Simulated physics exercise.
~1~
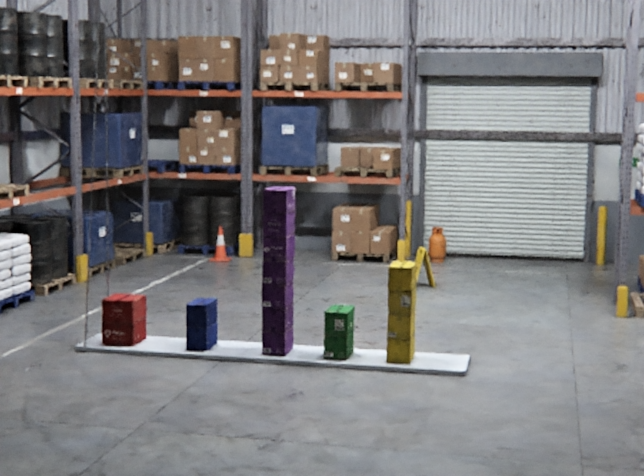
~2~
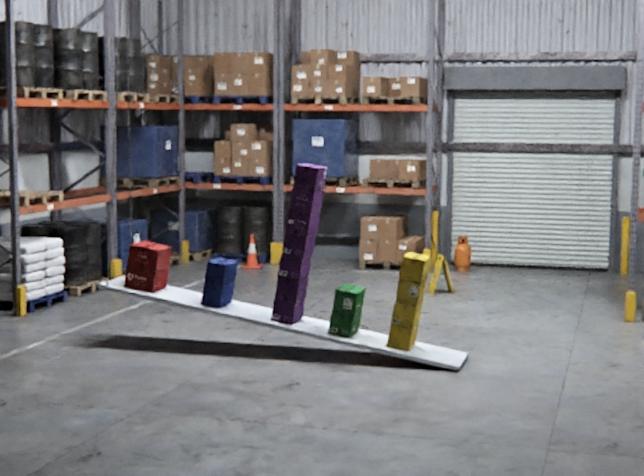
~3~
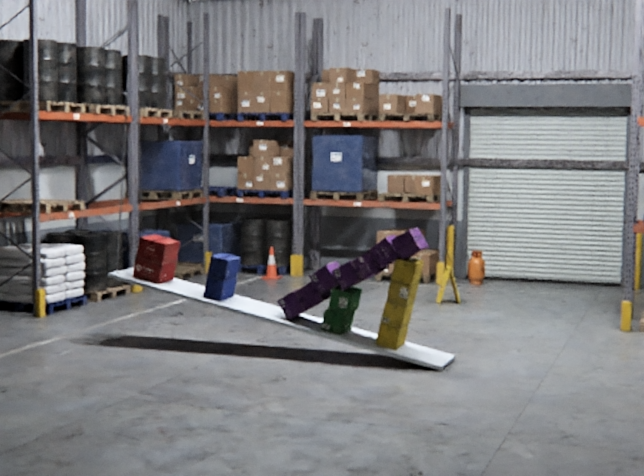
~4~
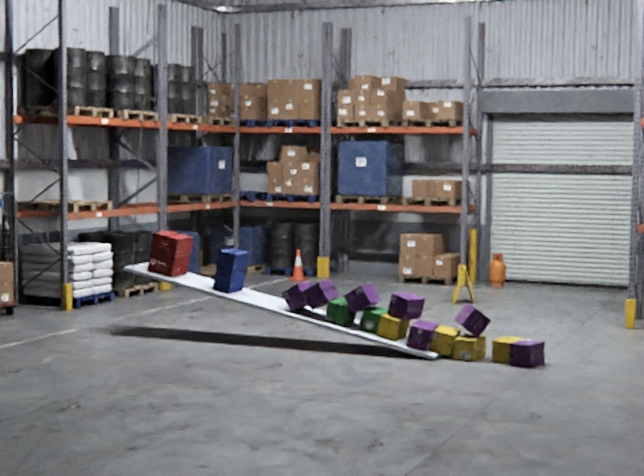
In a warehouse with loaded racks and a roller door, seen from slightly above as the view drifts sideways, a long pale deck lies on the concrete floor. Standing on it from left to right are red, blue, purple, green and yellow stacks of cartons, the purple one tallest. The deck's left end rises, and the stacks tilt with it. The purple column topples to the right, over the green pile and against the yellow one. Purple, green and yellow cartons end up tumbled around the low end, some on the floor, while red and blue stay standing, leaning on the sloping deck.
